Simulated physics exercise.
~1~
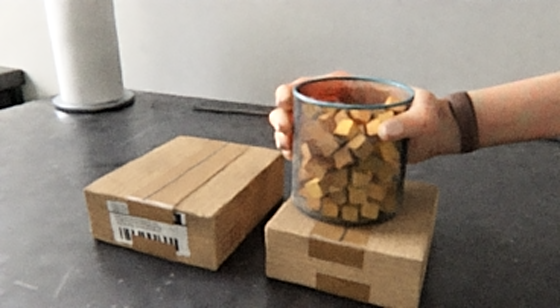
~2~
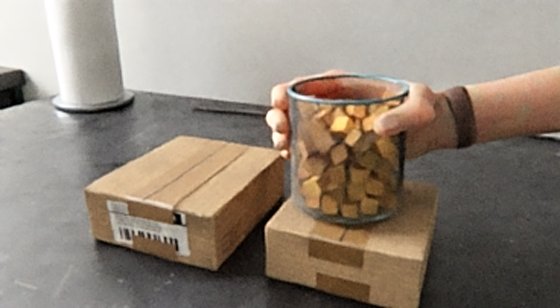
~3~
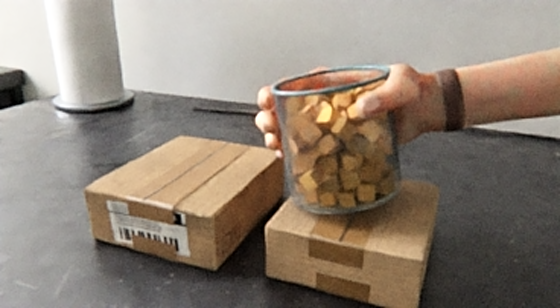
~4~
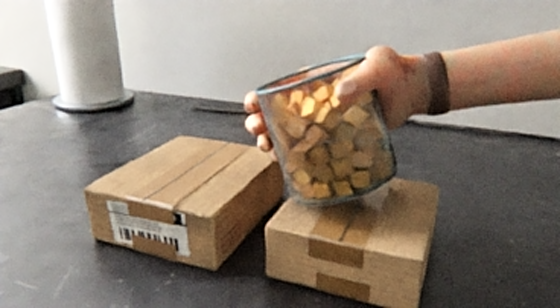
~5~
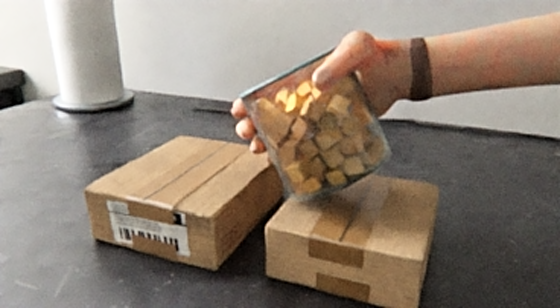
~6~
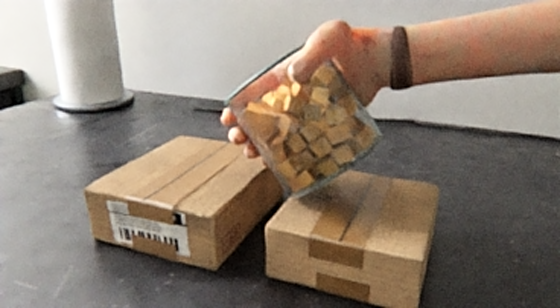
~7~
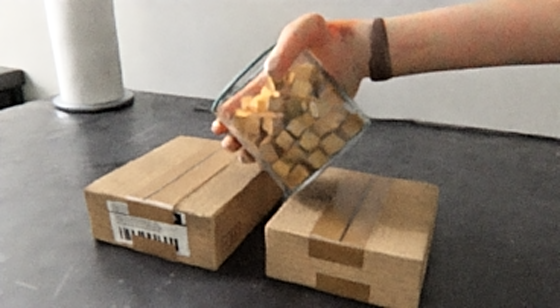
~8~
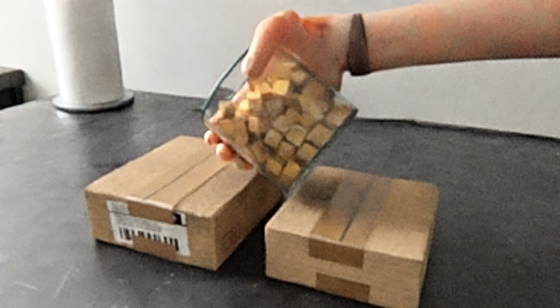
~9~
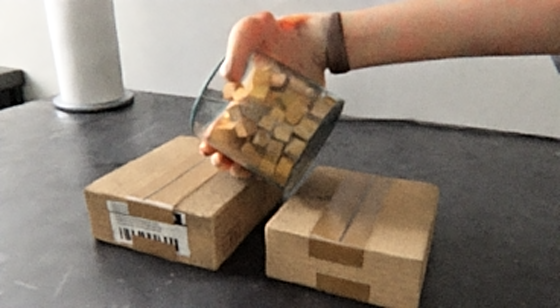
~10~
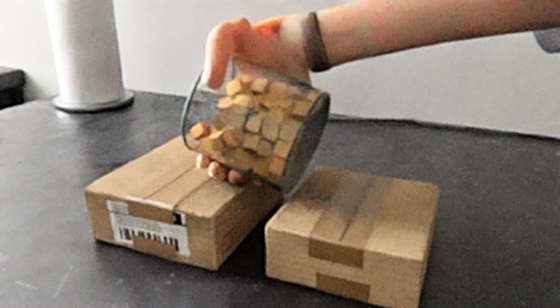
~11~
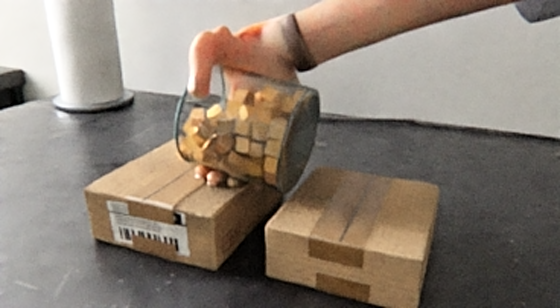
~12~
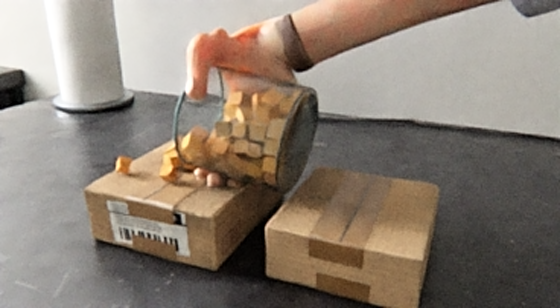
A clear glass filled with golden-brown cubes stands upright on the right-hand of two cardboard boxes, held by a hand reaching in from the right. The hand lifts it slightly and begins tipping it toward the left. The glass drifts left above the gap between the boxes, leaning further and further while the cubes stay inside. It then turns onto its side, and the hand lowers it toward the left box with its mouth facing left. At the end, a few cubes slide out onto that box, while most remain in the glass.
